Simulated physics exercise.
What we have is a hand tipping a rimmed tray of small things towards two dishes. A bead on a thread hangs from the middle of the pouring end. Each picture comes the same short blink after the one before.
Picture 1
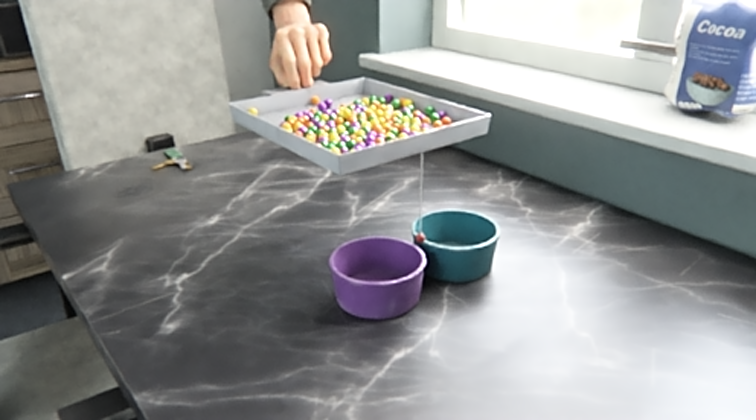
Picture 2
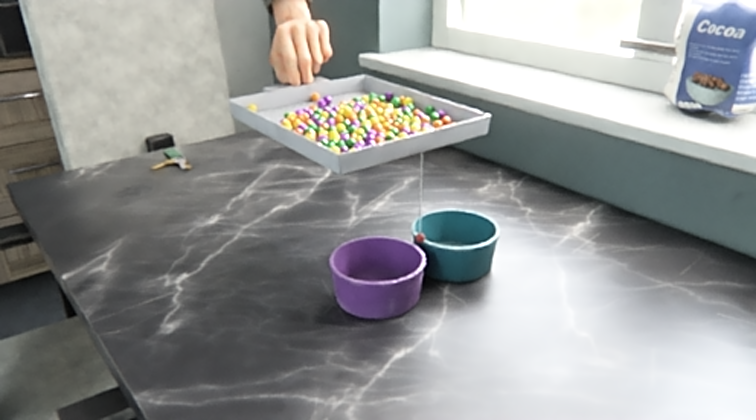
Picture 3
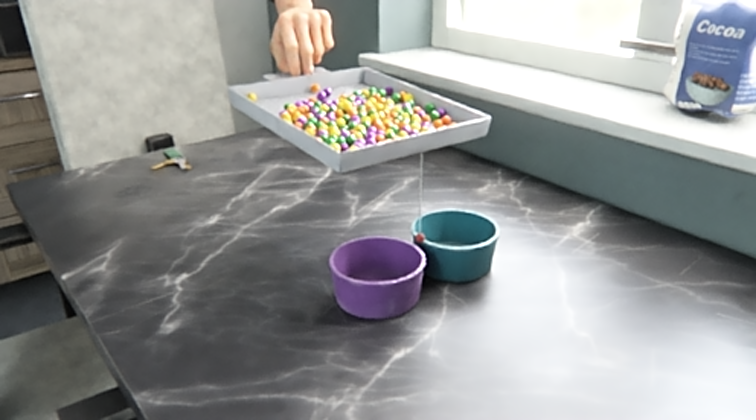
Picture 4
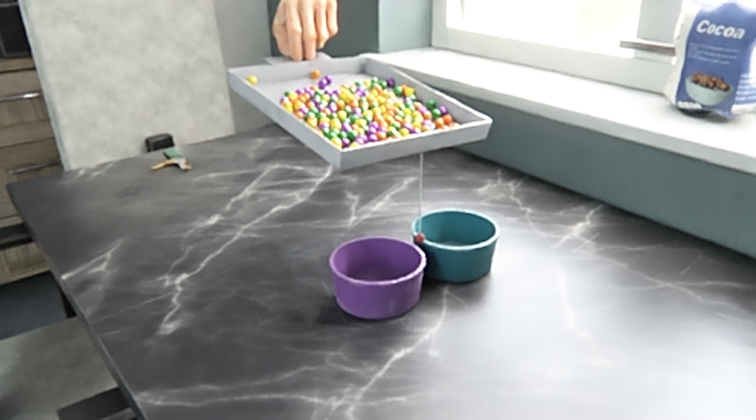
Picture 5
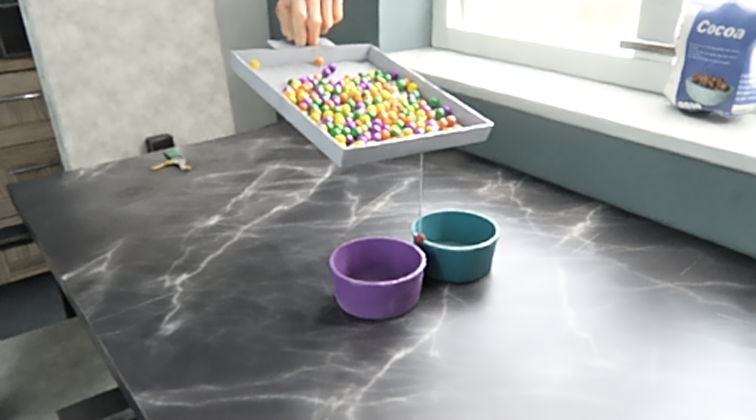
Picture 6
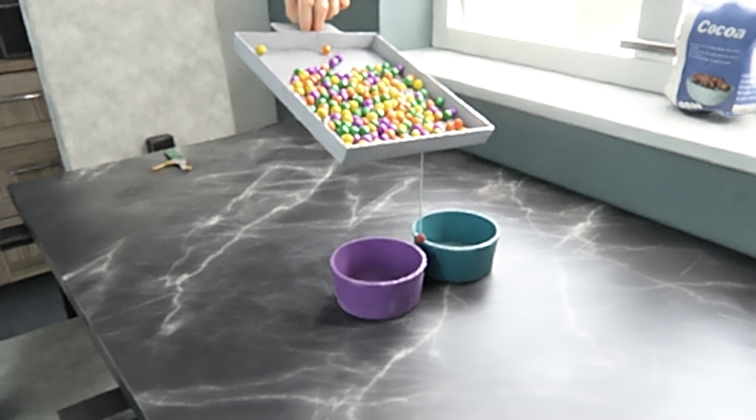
A hand tilts a pale grey rimmed tray of multicoloured beads above a dark, white-veined marble countertop beside a window, seen from slightly above by a still camera. Below are a purple dish at left and a teal one at right, a small red bead hanging on a thread, and a cocoa bag on the sill. The tray starts level, its handled back end rises steadily, and the beads shift toward the lower right.
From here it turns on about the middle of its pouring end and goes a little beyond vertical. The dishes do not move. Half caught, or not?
Caught overall: Only the smaller part.
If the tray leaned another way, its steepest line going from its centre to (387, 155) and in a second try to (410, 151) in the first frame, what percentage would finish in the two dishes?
Roughly 10 per cent, and 0 per cent.
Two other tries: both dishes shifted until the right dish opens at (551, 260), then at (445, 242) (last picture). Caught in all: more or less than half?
One: Not half. Two: Not half.
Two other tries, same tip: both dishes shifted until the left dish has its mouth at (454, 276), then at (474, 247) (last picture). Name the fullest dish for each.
At the first place the dish on the right, at the second the left-hand dish.
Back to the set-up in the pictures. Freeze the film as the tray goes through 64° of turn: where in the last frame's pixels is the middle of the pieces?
Near (421, 96).
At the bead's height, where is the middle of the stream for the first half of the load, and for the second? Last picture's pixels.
The first part at (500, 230); the rest at (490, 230).
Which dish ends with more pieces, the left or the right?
It is the right-hand dish.
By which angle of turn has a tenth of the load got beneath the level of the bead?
Near 95 degrees.
Soon after the last picture, tray tipped steeply; nearly all on the tray; a stray few in the air.
A little later, tray tipped past a quarter turn; about a quarter on the tray; a small part in the right dish; about a third outside both; about a quarter in the air.
Later still, tray tipped past a quarter turn; about a quarter in the right dish; most outside both.
By the end, tray tipped past a quarter turn; none in the left dish; about a quarter in the right dish; most outside both.
